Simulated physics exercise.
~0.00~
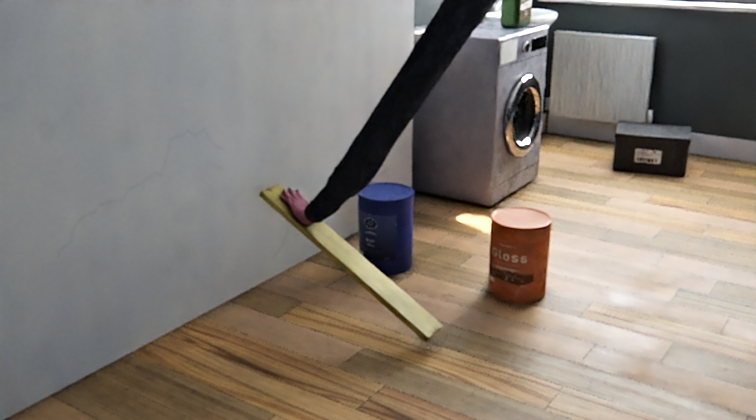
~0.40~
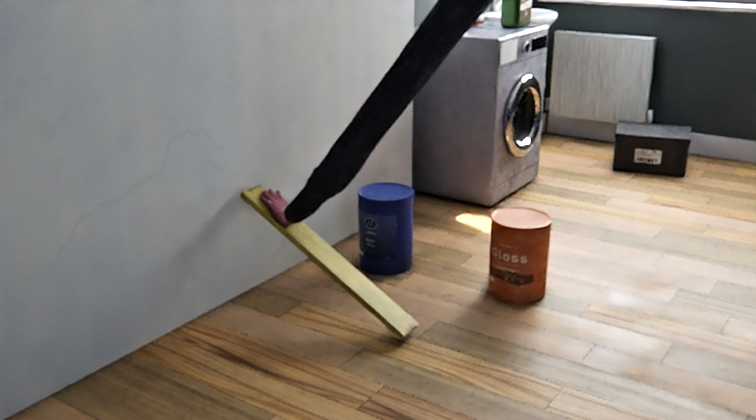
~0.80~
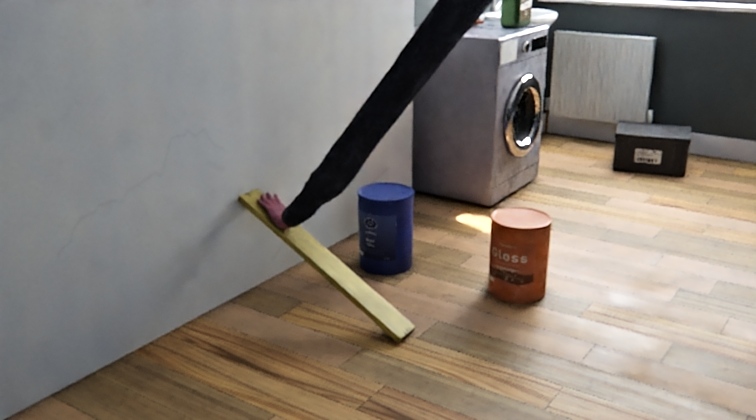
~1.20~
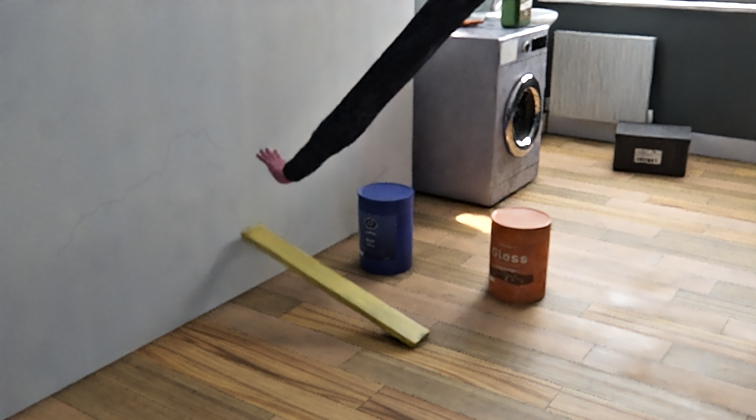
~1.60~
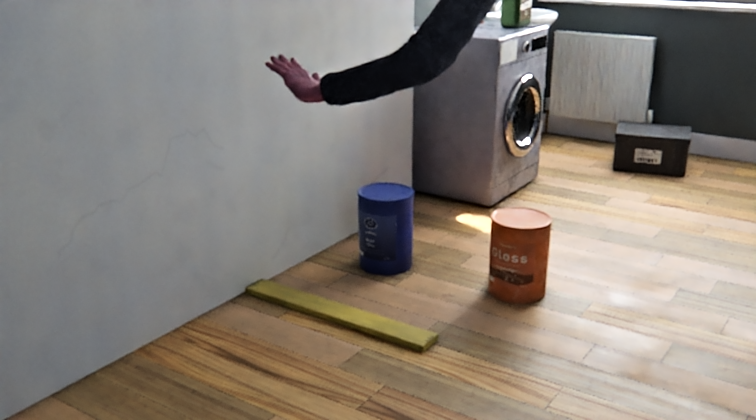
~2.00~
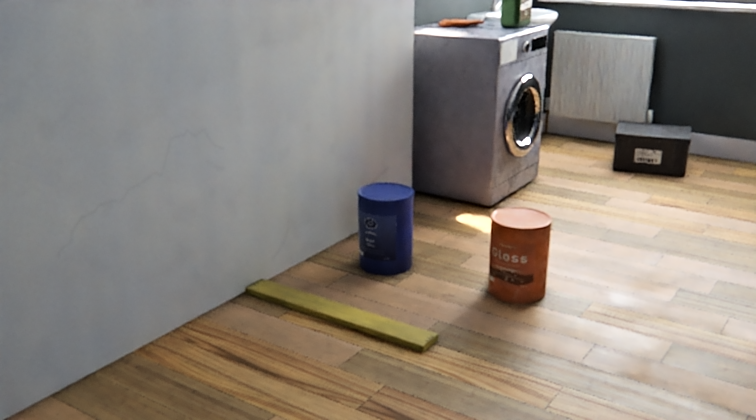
A hand at the end of a dark sleeve holds a yellow plank at a slant beside a bare, pale wall, seen from a still, slightly raised view over a wooden floor. A blue pail and an orange pail stand to the right, with a washing machine, a radiator and a dark box behind them. The hand moves the plank left until its upper end rests against the wall, then lets go and draws back. The plank slides down as the arm lifts away, and it ends lying flat on the floor, both pails unmoved.
